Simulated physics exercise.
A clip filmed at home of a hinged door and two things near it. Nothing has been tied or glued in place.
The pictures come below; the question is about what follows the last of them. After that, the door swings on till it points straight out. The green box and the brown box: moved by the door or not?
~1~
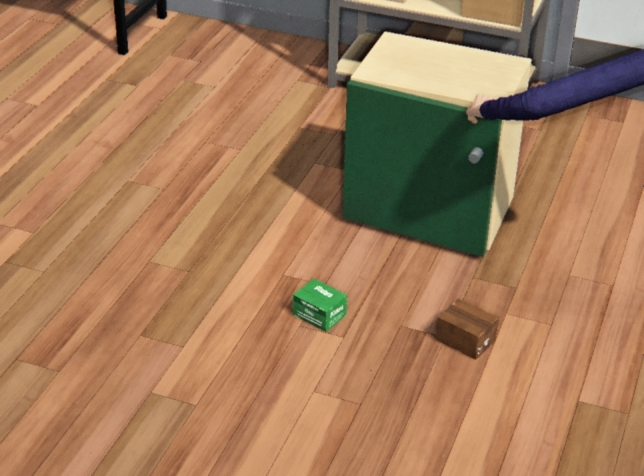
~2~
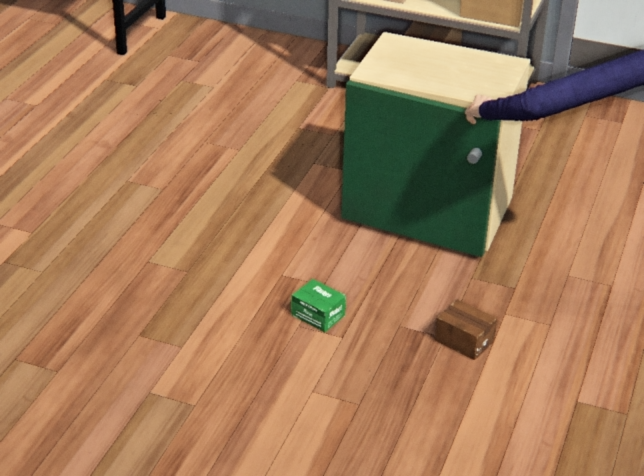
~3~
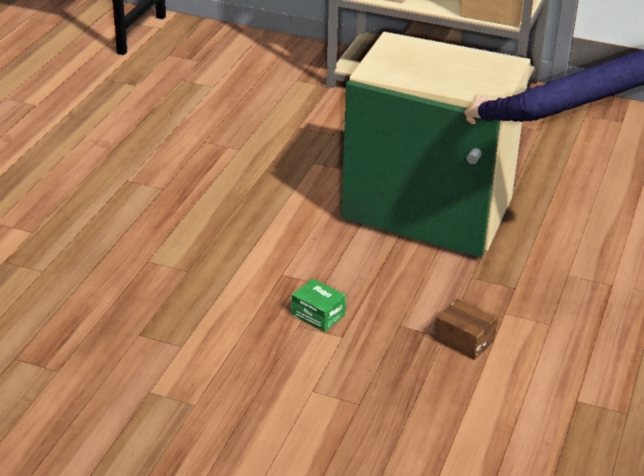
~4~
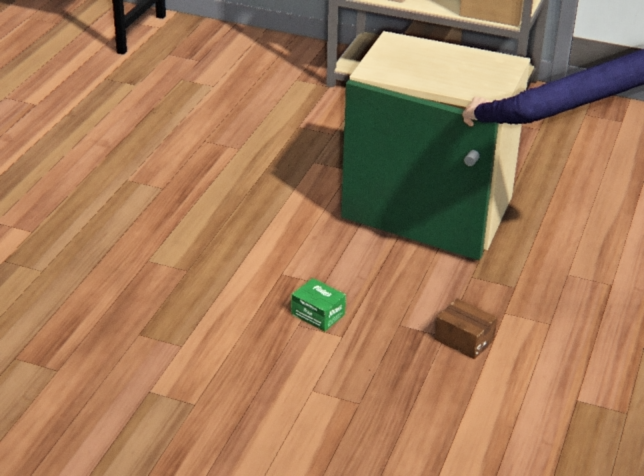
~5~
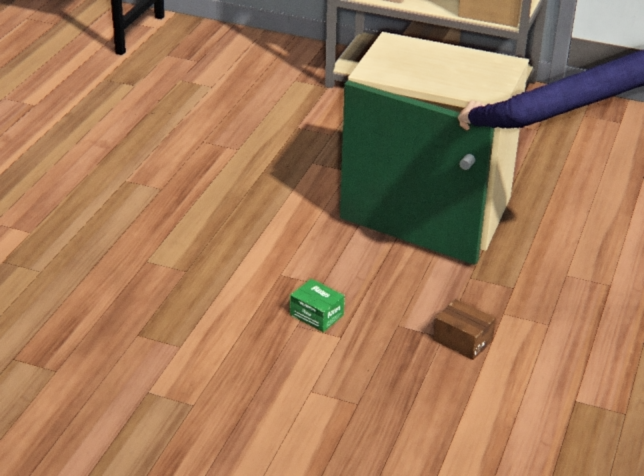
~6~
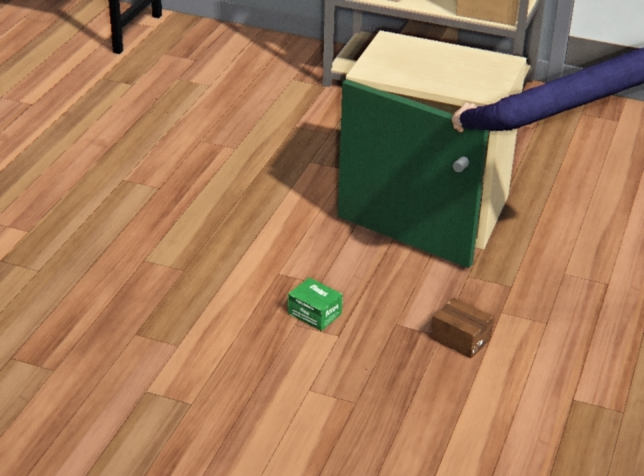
At the end, the green box will get bumped, the brown box will be left alone.
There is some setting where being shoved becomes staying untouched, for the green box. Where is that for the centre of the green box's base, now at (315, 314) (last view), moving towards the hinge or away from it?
Tipping point: Around (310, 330).
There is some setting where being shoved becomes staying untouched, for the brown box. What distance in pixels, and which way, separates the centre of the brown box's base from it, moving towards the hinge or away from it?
It takes a move of roughly 32 pixels to the left.
Then, 1.86 s after the last picture, door 76° open; green box moved a little near (294, 304); brown box at rest near (462, 328).
Then, 2.08 s after the last picture, door 83° open; green box moved about its own width near (274, 303); brown box at rest near (462, 328).
At rest, the green box is pushed along, near (258, 302); the brown box remains where it is, near (462, 328).
